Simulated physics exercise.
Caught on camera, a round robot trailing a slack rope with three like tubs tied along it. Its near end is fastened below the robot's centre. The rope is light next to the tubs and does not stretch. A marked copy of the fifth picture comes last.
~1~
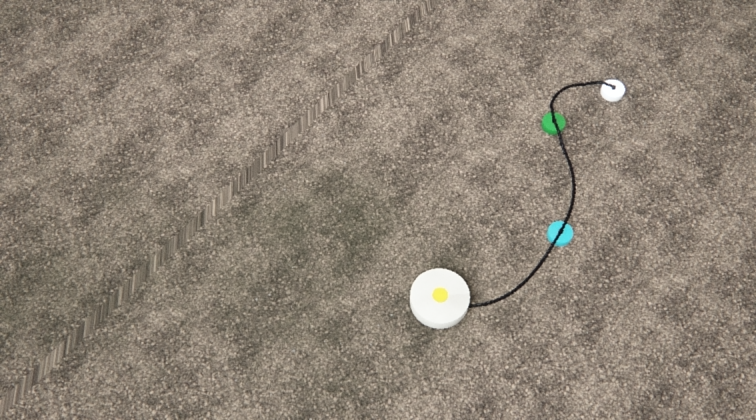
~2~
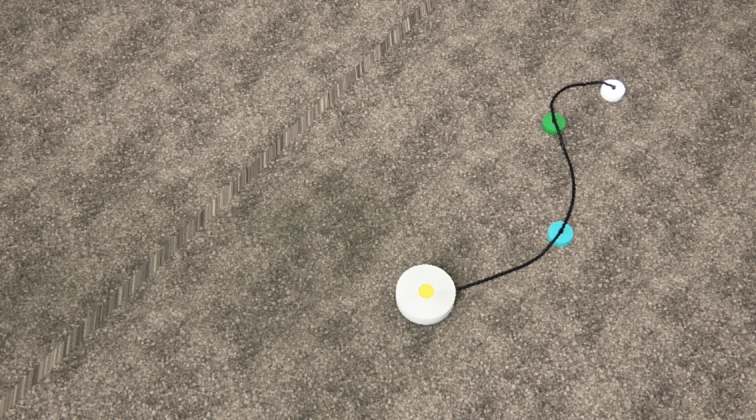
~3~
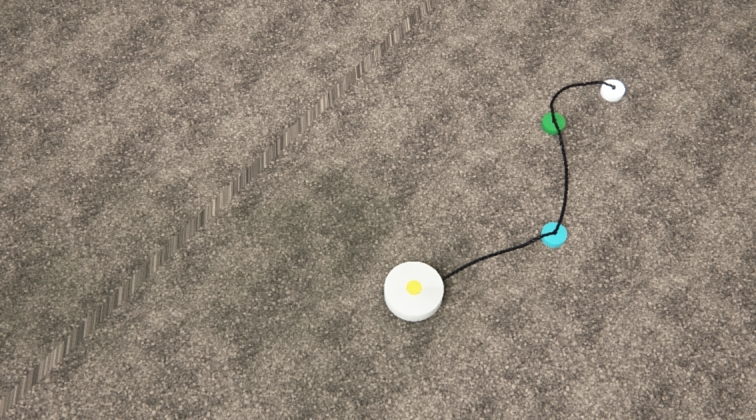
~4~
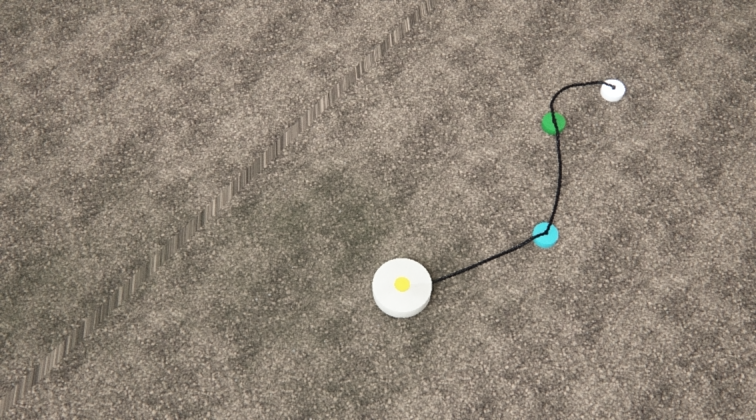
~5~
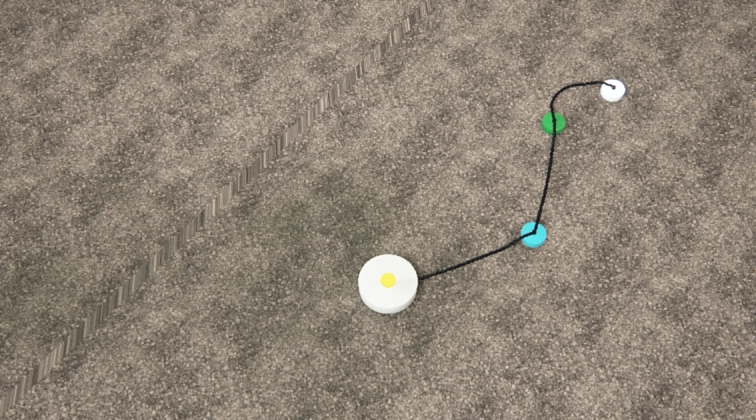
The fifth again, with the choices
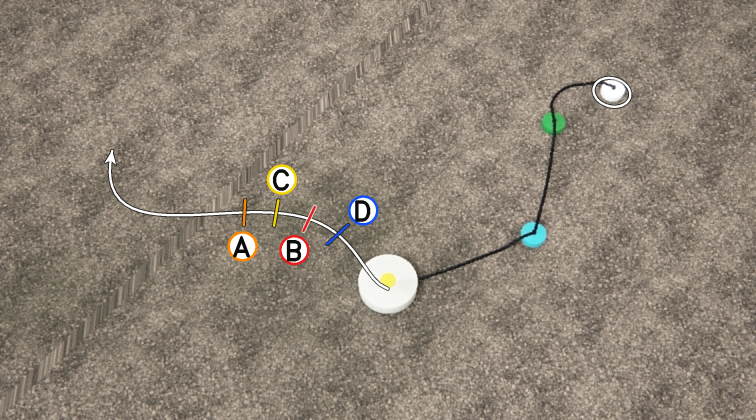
A round white robot moves left, pulling its rope taut and then dragging the turquoise tub.
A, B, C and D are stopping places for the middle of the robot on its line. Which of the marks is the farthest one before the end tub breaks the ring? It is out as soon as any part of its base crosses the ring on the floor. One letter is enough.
The farthest safe stop is C.
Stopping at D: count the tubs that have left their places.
One.
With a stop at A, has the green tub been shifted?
Yes.
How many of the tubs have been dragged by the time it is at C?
Two.
On the marked copy, A at (244, 212); B at (309, 219); C at (276, 213); D at (338, 234); the ring at (612, 92); the route from (388, 289) via (231, 213) to (112, 151).
Taking C. A third of the way, robot (355, 249); white tub (613, 90); green tub (553, 124); turquoise tub (509, 228).
Two thirds of the way, robot (317, 217); white tub (613, 90); green tub (553, 124); turquoise tub (471, 208).
When it is over, robot (275, 208); white tub (613, 90); green tub (540, 133); turquoise tub (427, 188); the ringed tub at the far end is still in its ring.
As for the rest, A drags the last tub to (600, 98); B is safe but short; D is safe but short.
